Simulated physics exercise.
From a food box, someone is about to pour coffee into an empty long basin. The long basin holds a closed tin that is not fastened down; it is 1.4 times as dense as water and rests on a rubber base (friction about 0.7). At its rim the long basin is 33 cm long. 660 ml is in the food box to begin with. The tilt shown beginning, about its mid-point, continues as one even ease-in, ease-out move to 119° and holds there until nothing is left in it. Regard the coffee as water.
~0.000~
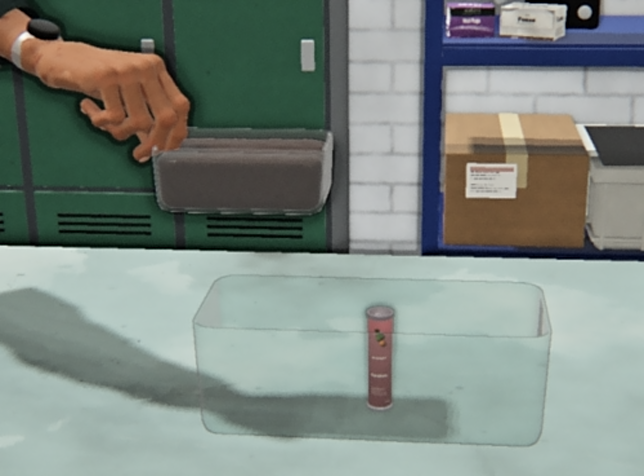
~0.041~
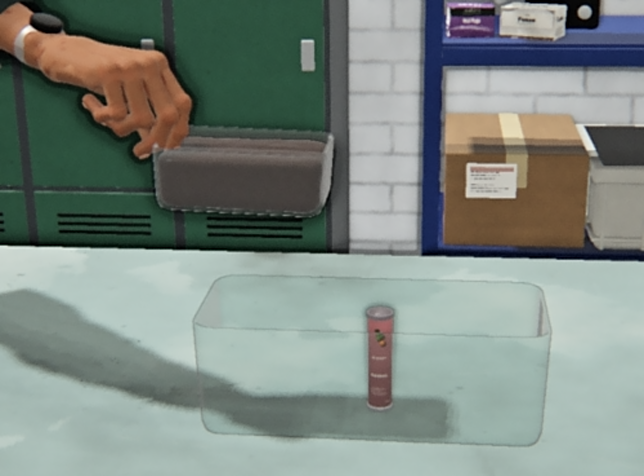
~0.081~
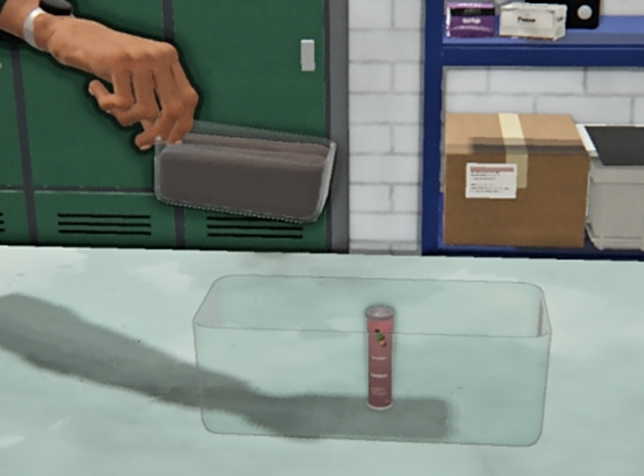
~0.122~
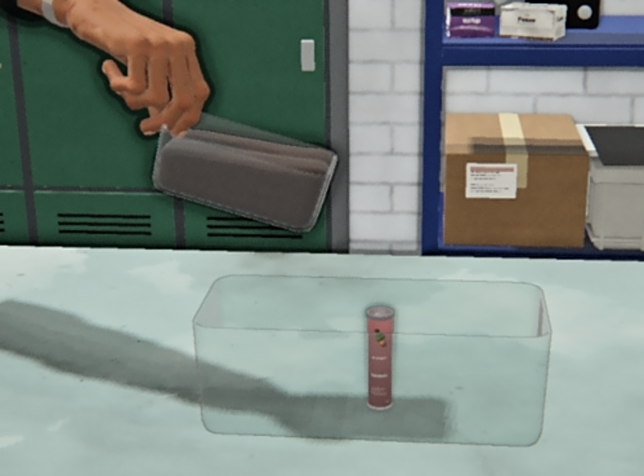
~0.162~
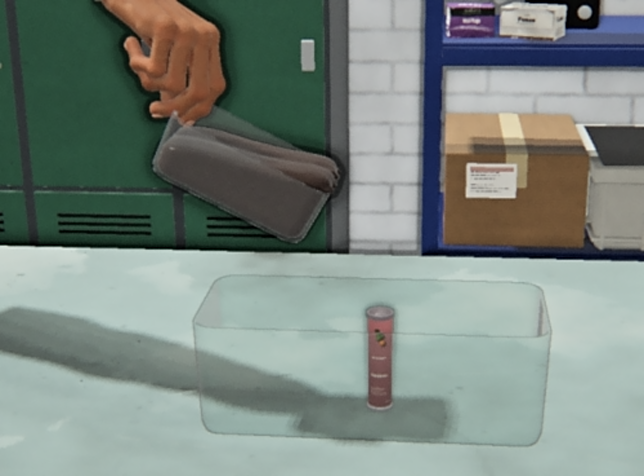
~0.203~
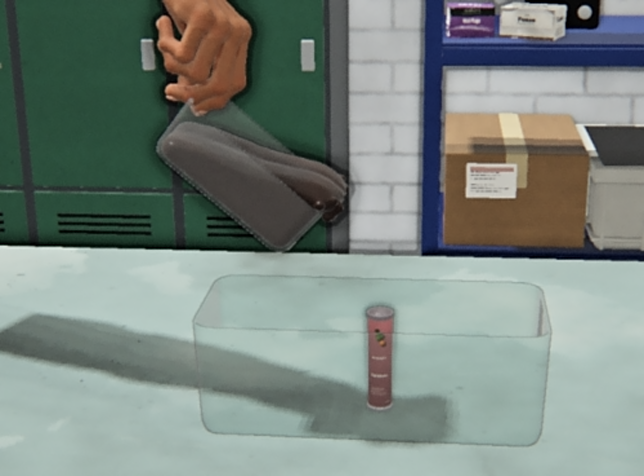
Hand tilting a clear box of brown liquid rightward, the liquid bulging over its rim above a basin holding a tin.
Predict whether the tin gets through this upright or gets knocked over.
Knocked over.
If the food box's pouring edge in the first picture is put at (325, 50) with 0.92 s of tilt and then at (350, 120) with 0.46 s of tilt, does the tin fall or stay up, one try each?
Trial 1 - tin stays standing; trial 2 - tin stays standing.
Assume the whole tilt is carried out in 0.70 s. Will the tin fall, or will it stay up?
In that case the tin stays vertical.
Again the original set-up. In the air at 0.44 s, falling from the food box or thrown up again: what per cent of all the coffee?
At that moment, about 16 percent.
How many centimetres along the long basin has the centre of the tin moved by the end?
Net tin displacement: Roughly 8.0 cm.
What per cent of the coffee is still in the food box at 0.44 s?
Roughly 8 %.
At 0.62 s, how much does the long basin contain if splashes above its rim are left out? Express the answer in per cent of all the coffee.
Reading: Approx. 92 %.
Then, 0.44 s in, the tilt is 114° and 8 per cent is still to pour; the tin stands where it began.
Then, 0.62 s in, the tilt is 119° and 1 per cent is still to pour; the tin leans 13°.
Then, 0.81 s in, the tilt is 119° and 0 per cent is still to pour; the tin lies on its side.
Then, 1.01 s in, the tilt is 119° and 0 per cent is still to pour; the tin lies on its side.
Finally, the tin lies on its side.
